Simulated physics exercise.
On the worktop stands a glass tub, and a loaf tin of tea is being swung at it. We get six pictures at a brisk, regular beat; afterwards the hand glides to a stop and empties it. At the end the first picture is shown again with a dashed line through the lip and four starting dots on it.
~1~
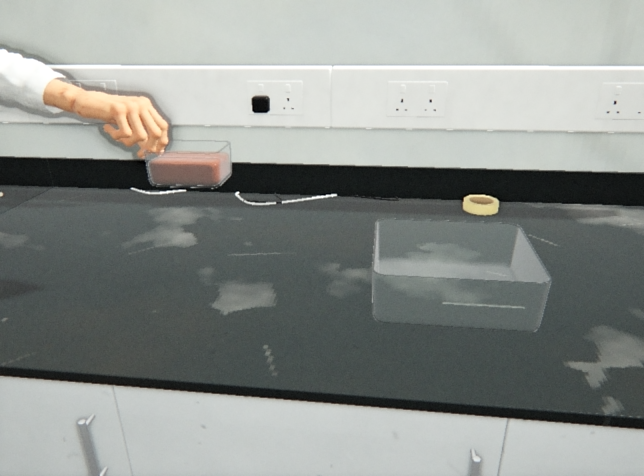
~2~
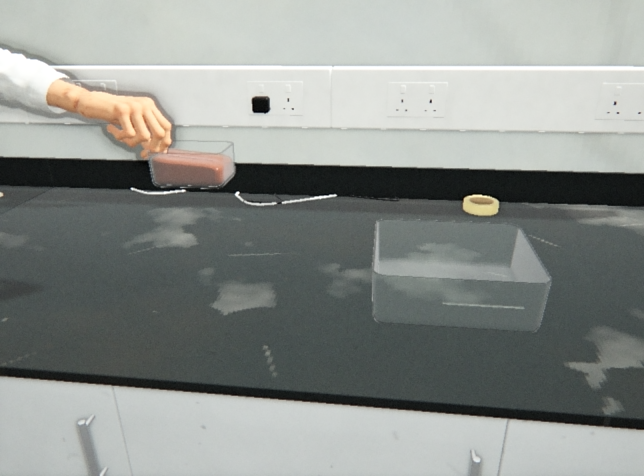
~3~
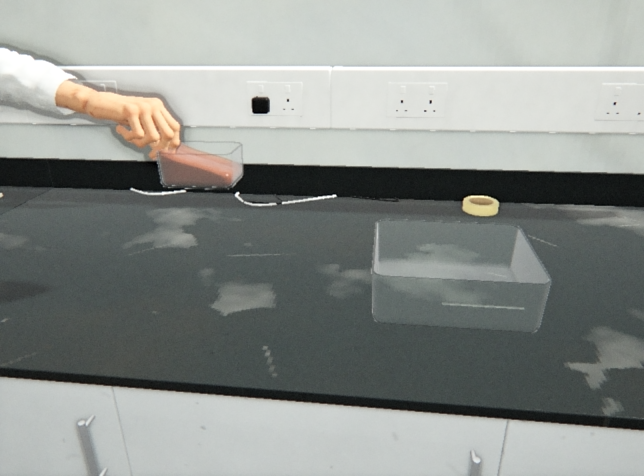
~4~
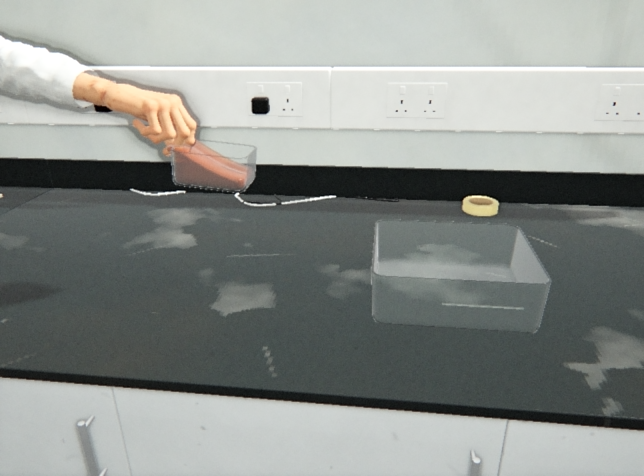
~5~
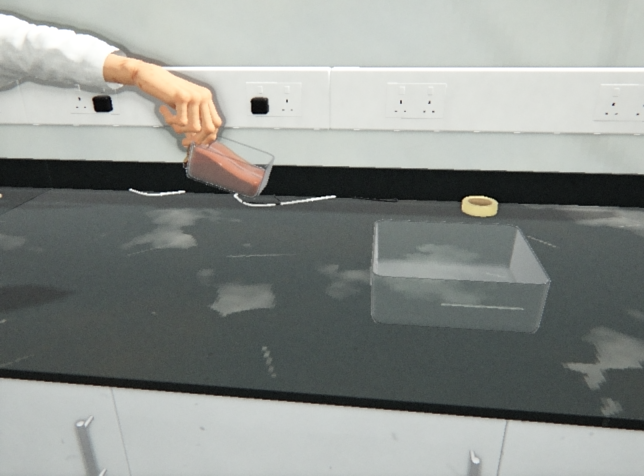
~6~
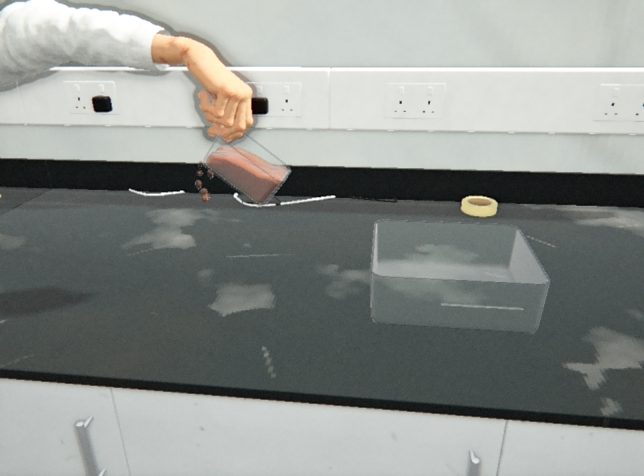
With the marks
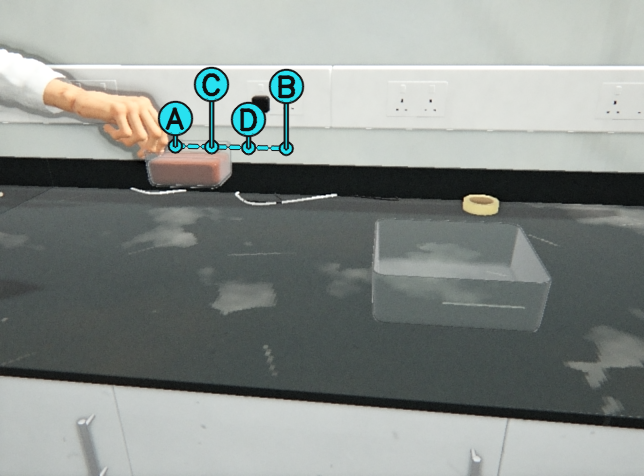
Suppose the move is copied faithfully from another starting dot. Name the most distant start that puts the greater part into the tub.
Place D just does it.
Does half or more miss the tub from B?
No, not at all.
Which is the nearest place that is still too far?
The answer is C.
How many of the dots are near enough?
Two.
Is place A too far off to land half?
Yes, it does.
On the marked copy, A at (175, 146); B at (286, 148); C at (211, 146); D at (248, 147).
With A, about 0 % lands in the tub, 98 % falls short.
With B, about 78 % lands in the tub, 7 % falls short and 15 % goes beside or beyond.
With C, about 18 % lands in the tub, 78 % falls short and 4 % goes beside or beyond.
With D, about 71 % lands in the tub, 19 % falls short and 10 % goes beside or beyond.
